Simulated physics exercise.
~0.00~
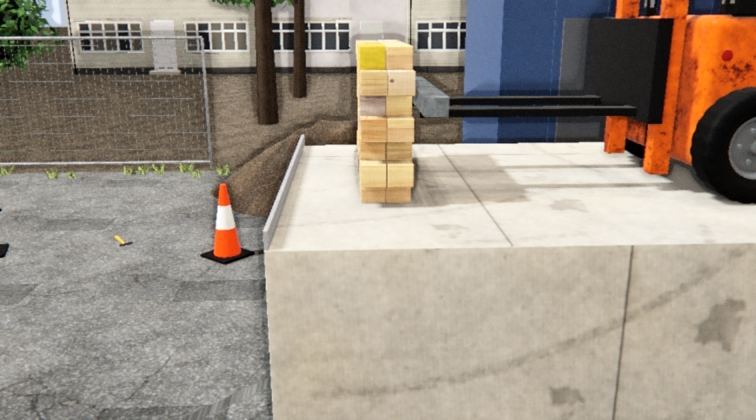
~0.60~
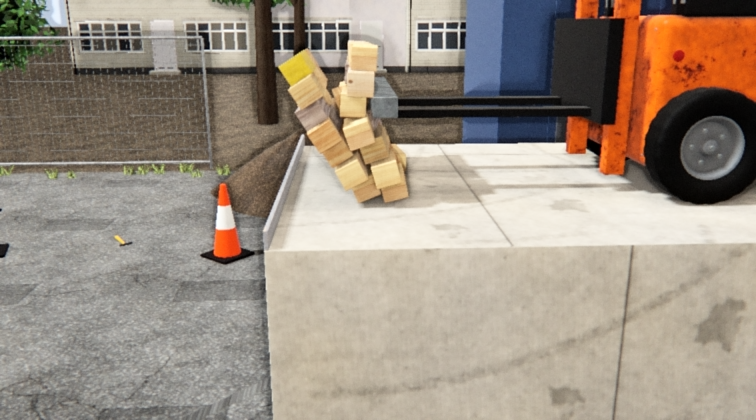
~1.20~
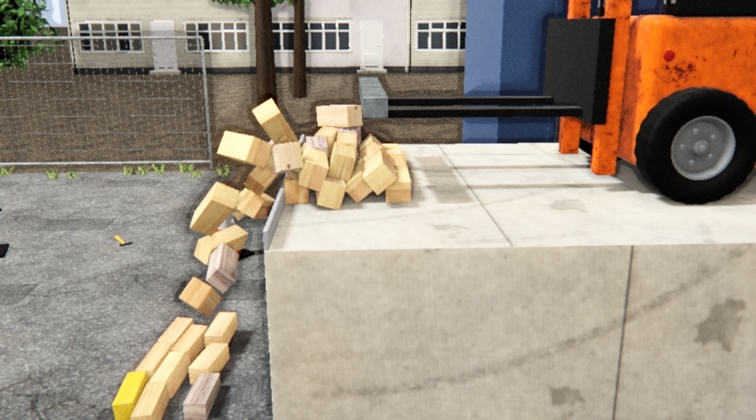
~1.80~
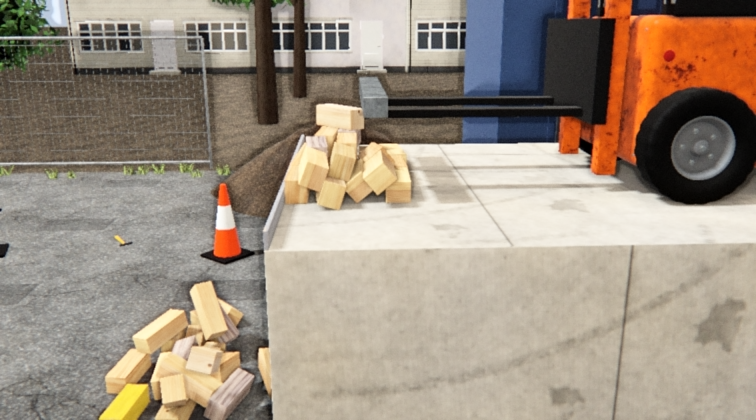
In the video, an orange forklift pushes a beam leftward into a free-standing stack of wooden blocks, which leans and collapses toward the edge of a concrete platform. Many blocks, including the yellow one, tumble to the ground below, while the rest remain heaped near the brink.
